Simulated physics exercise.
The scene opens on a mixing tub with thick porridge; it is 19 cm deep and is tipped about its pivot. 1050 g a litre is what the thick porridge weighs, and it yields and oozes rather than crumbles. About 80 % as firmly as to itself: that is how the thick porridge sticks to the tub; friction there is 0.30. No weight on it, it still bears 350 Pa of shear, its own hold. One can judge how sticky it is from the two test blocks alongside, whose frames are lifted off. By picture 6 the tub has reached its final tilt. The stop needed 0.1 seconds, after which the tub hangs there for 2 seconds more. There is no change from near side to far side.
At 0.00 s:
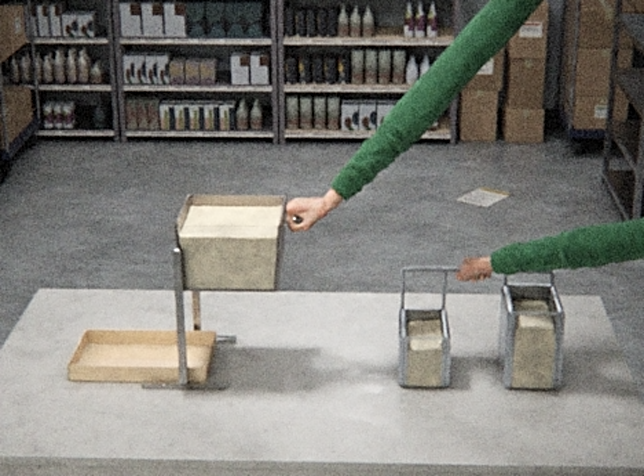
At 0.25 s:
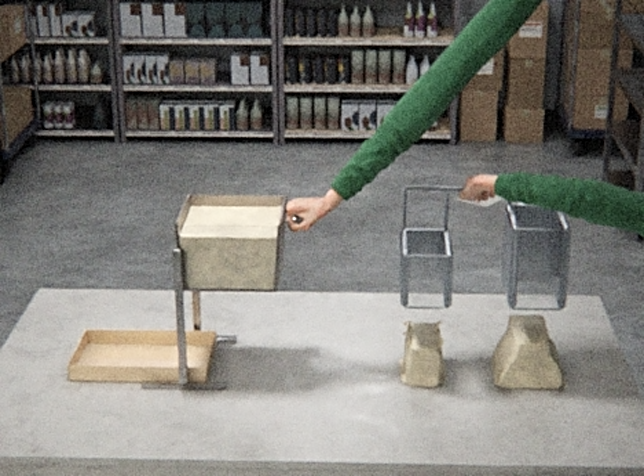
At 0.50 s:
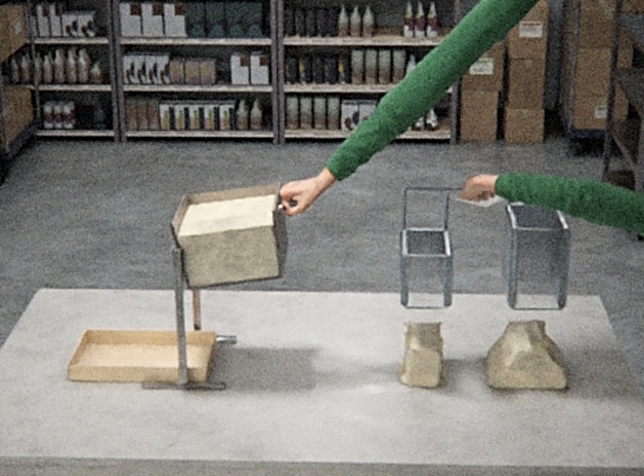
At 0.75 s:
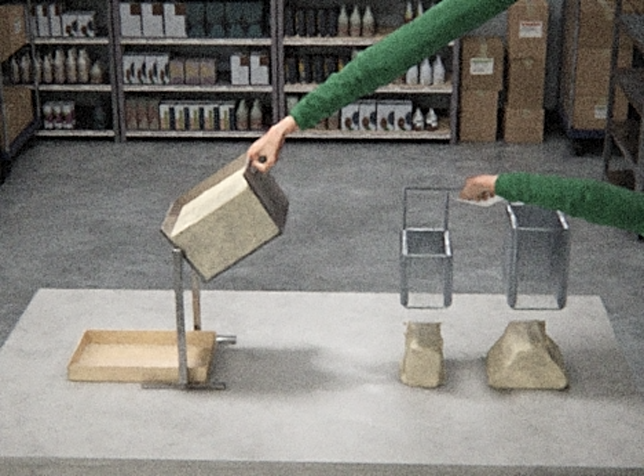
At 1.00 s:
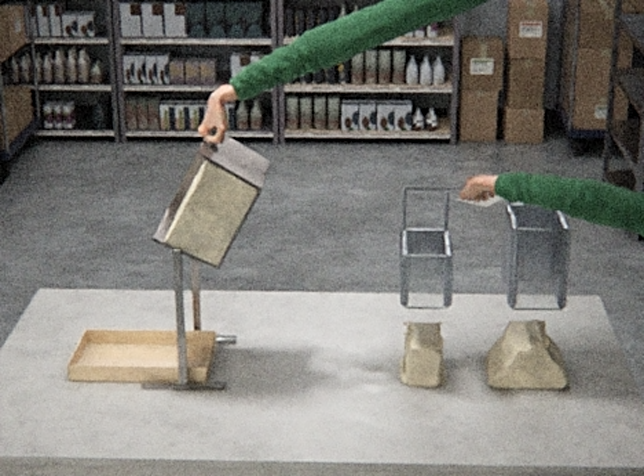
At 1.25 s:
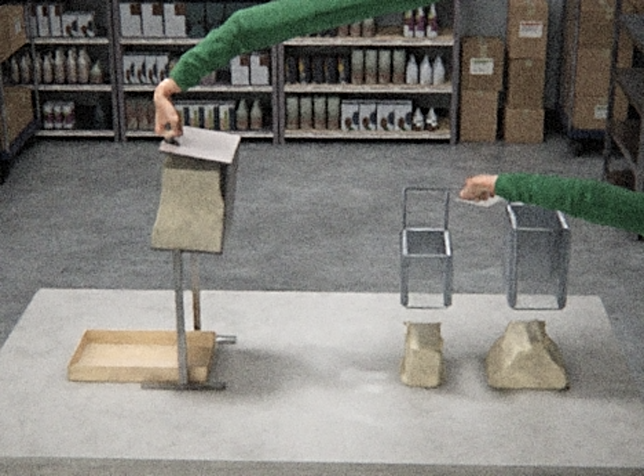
To begin with, one green-sleeved hand grips a tub of thick, pale porridge while another lifts two open metal cages off two blocks on the right. The blocks slump slightly, the larger one spreading at its base. The left hand then steadily tilts the tub up to the left until it stands steeply.
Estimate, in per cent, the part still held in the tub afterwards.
The part still in the tub is about 42 %.
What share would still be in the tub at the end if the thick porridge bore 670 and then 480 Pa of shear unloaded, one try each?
100 %, then 50 %.
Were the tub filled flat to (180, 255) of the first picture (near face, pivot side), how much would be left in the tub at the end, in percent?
Then roughly 100 %.
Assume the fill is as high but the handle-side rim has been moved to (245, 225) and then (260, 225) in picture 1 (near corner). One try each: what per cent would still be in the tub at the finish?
First try about 100 per cent, second around 55 per cent.
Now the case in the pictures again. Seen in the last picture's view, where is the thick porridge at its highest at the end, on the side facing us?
It ends up highest close to (192, 215).
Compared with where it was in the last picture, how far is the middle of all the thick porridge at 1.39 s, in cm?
Something like 5 cm, give or take.
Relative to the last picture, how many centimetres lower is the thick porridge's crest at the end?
Roughly 13 cm.
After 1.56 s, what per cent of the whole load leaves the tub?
14 %.
After 1.39 s, the tub is at 83 degrees and holds 82 %.
After 1.56 s, the tub is at 83 degrees and holds 56 %.
After 1.73 s, the tub is at 83 degrees and holds 44 %.
After 1.90 s, the tub is at 83 degrees and holds 42 %.
After 3.25 s, the tub is at 83 degrees and holds 42 %.
